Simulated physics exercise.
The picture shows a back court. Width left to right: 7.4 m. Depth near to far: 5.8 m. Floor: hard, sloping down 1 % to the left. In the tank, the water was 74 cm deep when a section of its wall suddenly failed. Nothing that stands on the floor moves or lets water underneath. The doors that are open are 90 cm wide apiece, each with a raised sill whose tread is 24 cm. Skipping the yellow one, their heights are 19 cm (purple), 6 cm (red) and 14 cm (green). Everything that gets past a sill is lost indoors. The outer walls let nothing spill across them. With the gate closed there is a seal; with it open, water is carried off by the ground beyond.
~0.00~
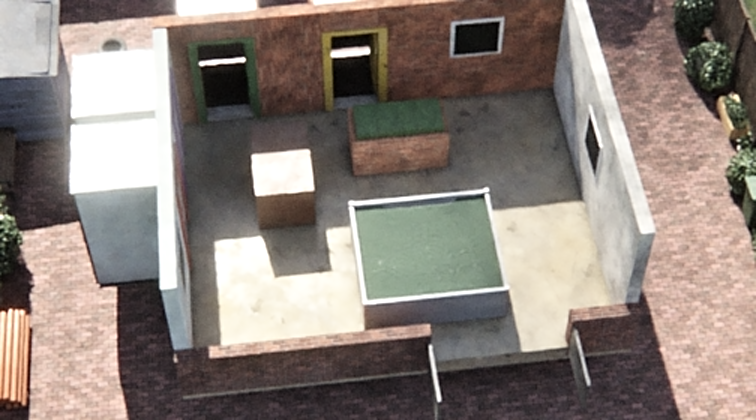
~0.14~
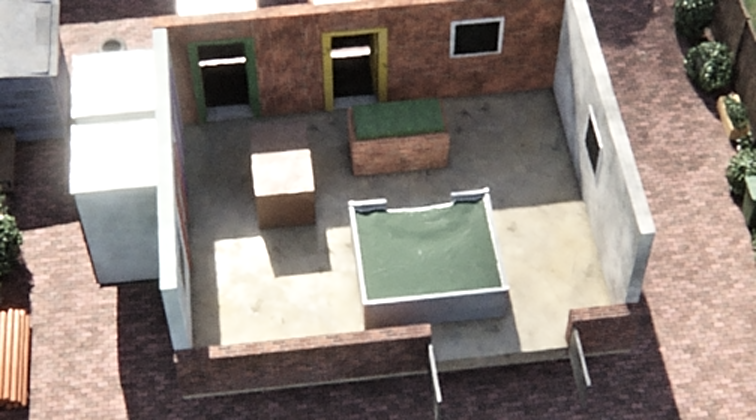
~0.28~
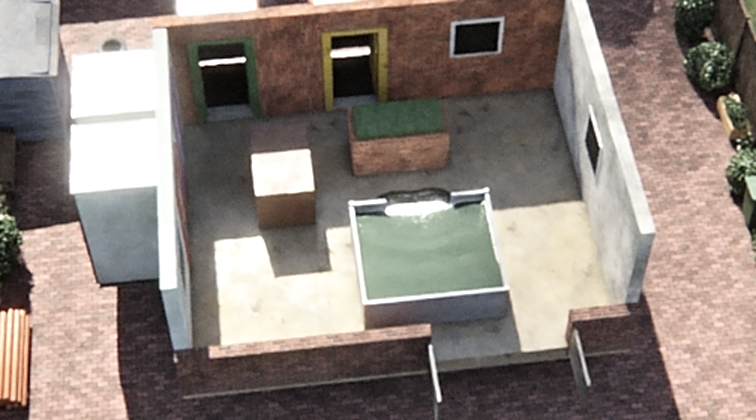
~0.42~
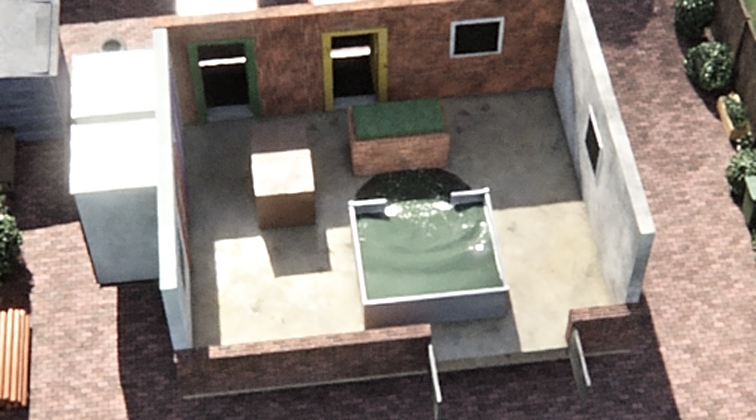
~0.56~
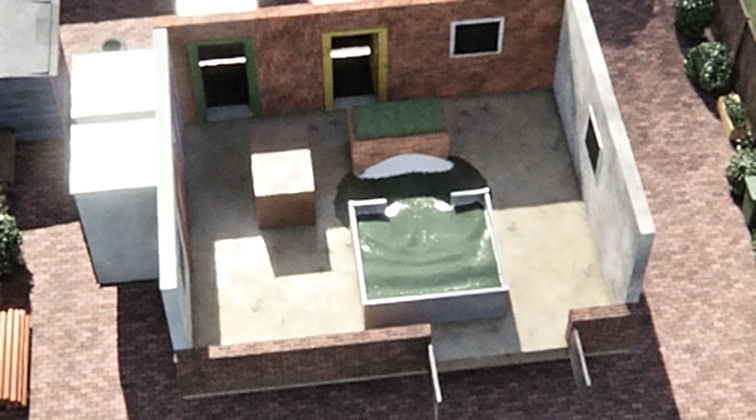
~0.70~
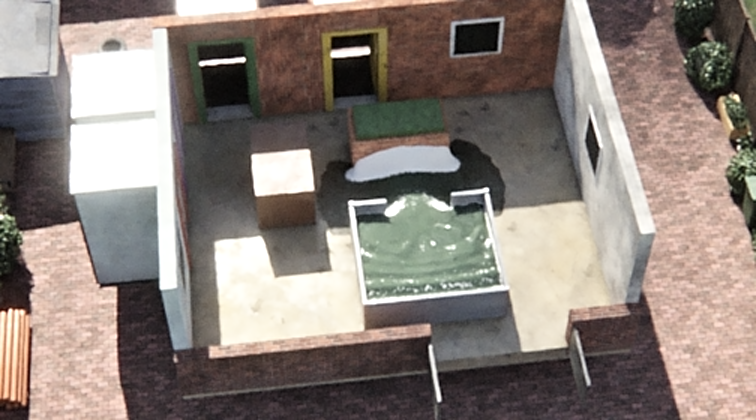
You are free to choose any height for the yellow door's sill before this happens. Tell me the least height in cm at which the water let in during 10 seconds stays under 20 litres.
It should be about 13.5 cm.
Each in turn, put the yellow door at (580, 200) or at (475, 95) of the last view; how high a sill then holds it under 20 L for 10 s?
Roughly 13.0 cm for the first and 8.5 cm for the second.
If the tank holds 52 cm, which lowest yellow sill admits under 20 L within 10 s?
Some 8.5 cm.
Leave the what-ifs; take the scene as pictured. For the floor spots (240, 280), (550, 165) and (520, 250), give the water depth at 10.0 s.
Depth: About 7, 9, 6 cm.
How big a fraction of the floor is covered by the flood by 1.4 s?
About 20 per cent.
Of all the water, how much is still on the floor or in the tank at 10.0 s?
Water still present: Approx. 86 %.
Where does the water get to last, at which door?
The red one.
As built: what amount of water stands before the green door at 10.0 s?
It stands about 10.0 centimetres deep.
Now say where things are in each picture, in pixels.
The first frame shows still water, 74 cm deep, in the tank at (427, 248); the yellow door at (355, 72) is dry.
In the second frame, the gap is on the far side, the front 0.3 m out at a hidden place; the back of the tank holds 74 cm.
In the third frame, the gap is on the far side, the front 0.8 m out at (392, 195); the back of the tank holds 74 cm.
In the fourth frame, the gap is on the far side, the front 1.3 m out at (385, 173); the back of the tank holds 74 cm.
In the fifth frame, water pours out on the far side and has run 1.5 m, to (459, 161); about 8 cm deep outside, 70 cm at the back.
In the sixth frame, water pours out on the far side and has run 1.9 m, to (462, 144); about 6 cm deep outside, 64 cm at the back; the yellow door at (355, 72), 3.2 m from the gap, is still 1.5 m from the nearest water.
After 1.4 s water covers 20 % of the floor, deepest (55 cm) near (405, 181); it has not reached the yellow door.
After 3.0 s water covers 60 % of the floor, deepest (34 cm) near (320, 190); 15 cm at the yellow door, 20 litres in over its 6 cm sill.
After 10.0 s water covers 100 % of the floor, deepest (20 cm) near (183, 125); 10 cm at the yellow door, 156 litres in over its 6 cm sill.
At the yellow door as built, the water arrived by 2.0 s and peaked near 16 cm at 5.4 s.
Run again over the same 10 s with other heights there, 35 litres in over 12 cm, 6 litres over 16 cm. The limit of 20 litres is kept from about 13.5 cm up.
